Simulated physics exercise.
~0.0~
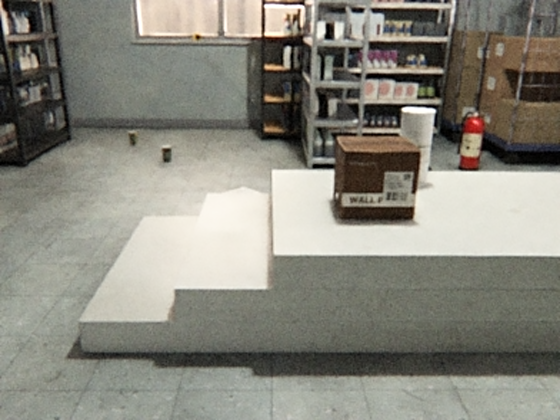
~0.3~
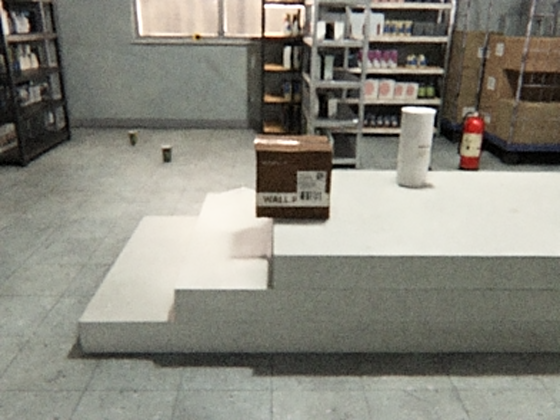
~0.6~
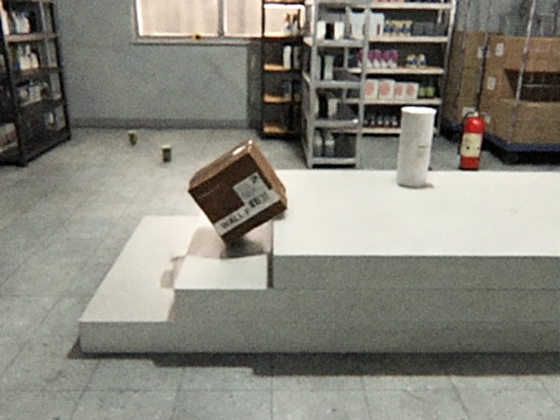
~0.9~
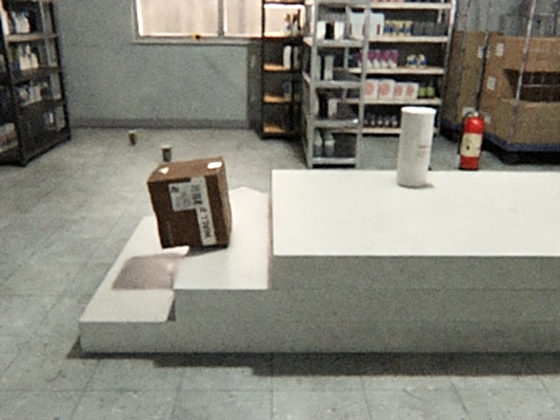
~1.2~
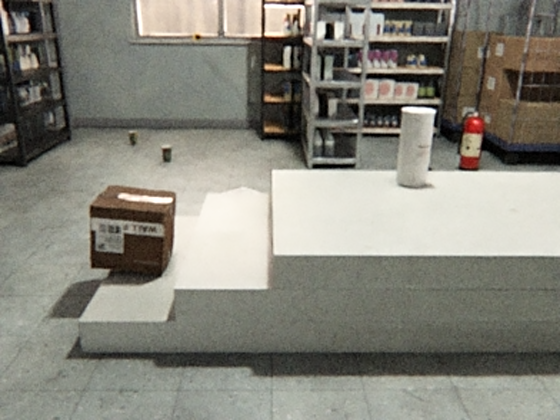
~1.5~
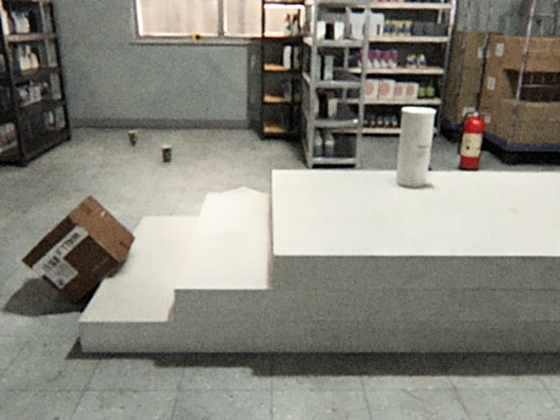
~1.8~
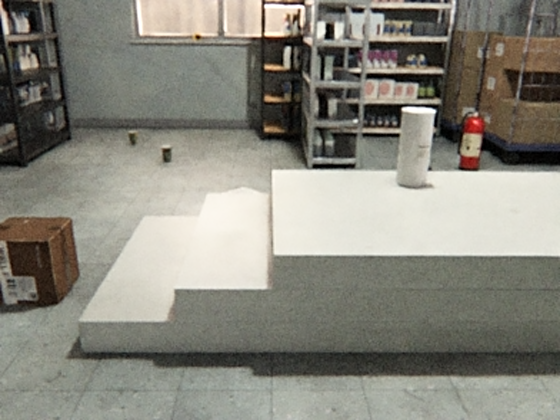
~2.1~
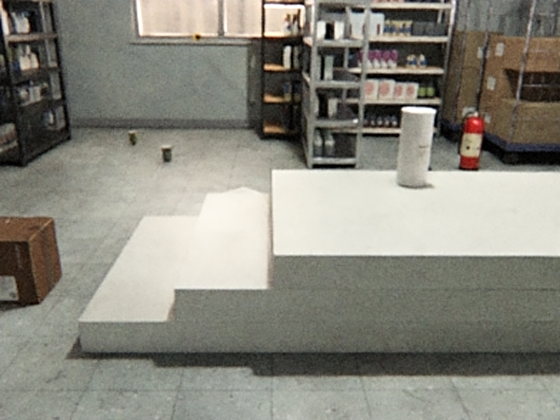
In a storage room, a brown box slides left, tumbles down white steps onto the floor.
